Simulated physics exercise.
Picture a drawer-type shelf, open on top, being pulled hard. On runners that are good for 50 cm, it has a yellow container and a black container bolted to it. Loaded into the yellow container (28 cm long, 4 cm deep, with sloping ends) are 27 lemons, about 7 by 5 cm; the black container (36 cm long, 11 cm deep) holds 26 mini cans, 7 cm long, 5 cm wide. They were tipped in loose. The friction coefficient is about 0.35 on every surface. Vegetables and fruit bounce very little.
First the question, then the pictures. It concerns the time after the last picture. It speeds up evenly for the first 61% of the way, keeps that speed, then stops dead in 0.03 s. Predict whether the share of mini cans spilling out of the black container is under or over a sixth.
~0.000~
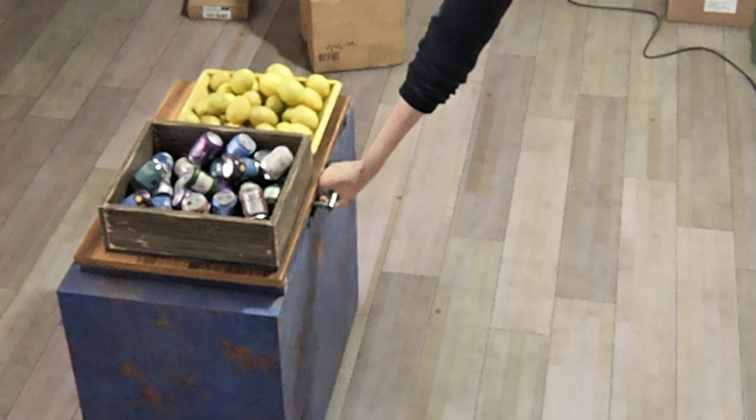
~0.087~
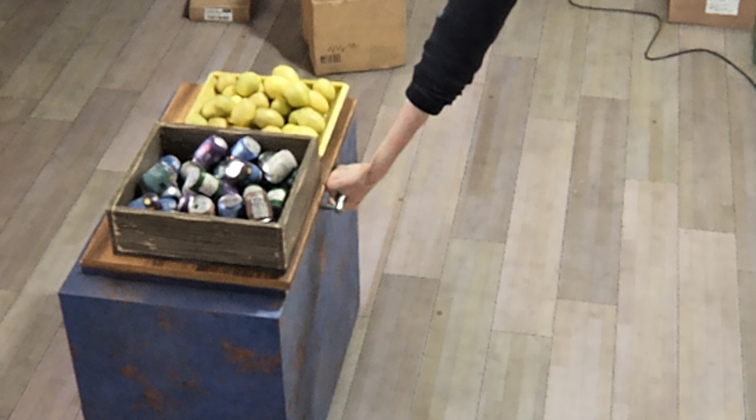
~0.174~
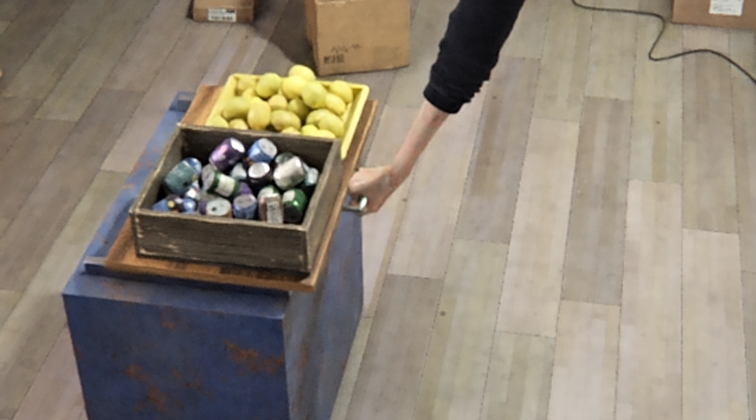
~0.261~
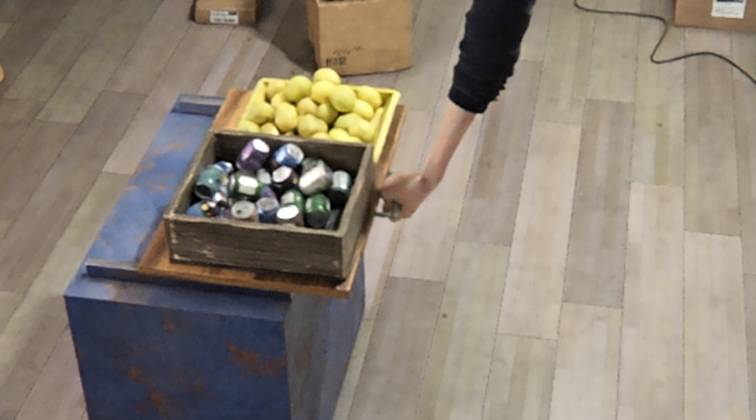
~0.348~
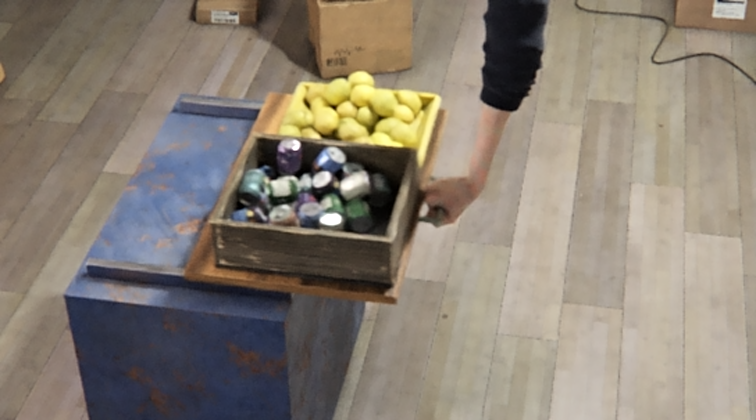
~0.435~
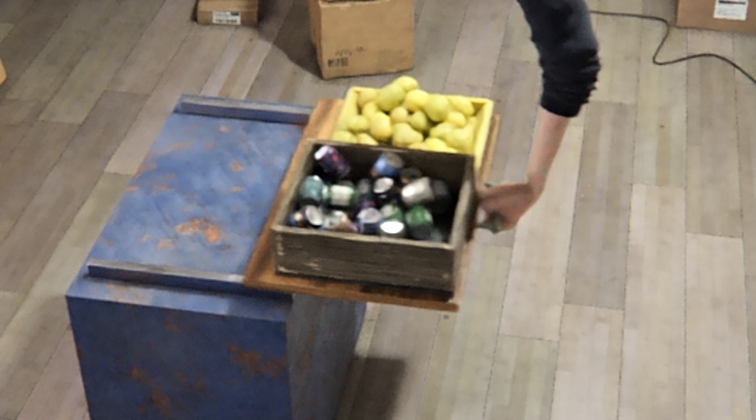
The share is under a sixth.
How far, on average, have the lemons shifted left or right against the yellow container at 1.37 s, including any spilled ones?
About 16 cm to the right.
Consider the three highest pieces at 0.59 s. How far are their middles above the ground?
Around 86 centimetres.
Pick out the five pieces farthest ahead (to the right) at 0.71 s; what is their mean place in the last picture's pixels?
Somewhere near pixel (569, 125).
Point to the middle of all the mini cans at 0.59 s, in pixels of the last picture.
I'd put it close to (462, 224).
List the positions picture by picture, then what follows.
In the first picture (each is followed by its nearest rim corner in this view), black container, (269, 222); yellow container (its farthest corner), (206, 71); drawn out 0 cm; none out.
In the second picture, black container, (277, 225); yellow container, (213, 73); drawn out 1 cm.
In the third picture, black container, (301, 228); yellow container, (233, 75); drawn out 6 cm.
In the fourth picture, black container, (337, 233); yellow container, (263, 80); drawn out 13 cm.
In the fifth picture, black container, (386, 239); yellow container, (303, 83); drawn out 23 cm.
In the sixth picture, black container, (449, 246); yellow container, (354, 89); drawn out 36 cm; none out.
After 0.51 s, end of travel.
After 0.59 s, yellow container 27 in, 0 out and black container 26 in, 0 out.
After 0.71 s, yellow container 22 in, 5 out and black container 26 in, 0 out.
After 0.93 s, yellow container 20 in, 7 out and black container 26 in, 0 out.
Outcome (at 1.37 s), yellow container 20 in, 7 out and black container 26 in, 0 out. Asked share, 0 of 26, 0 per cent.
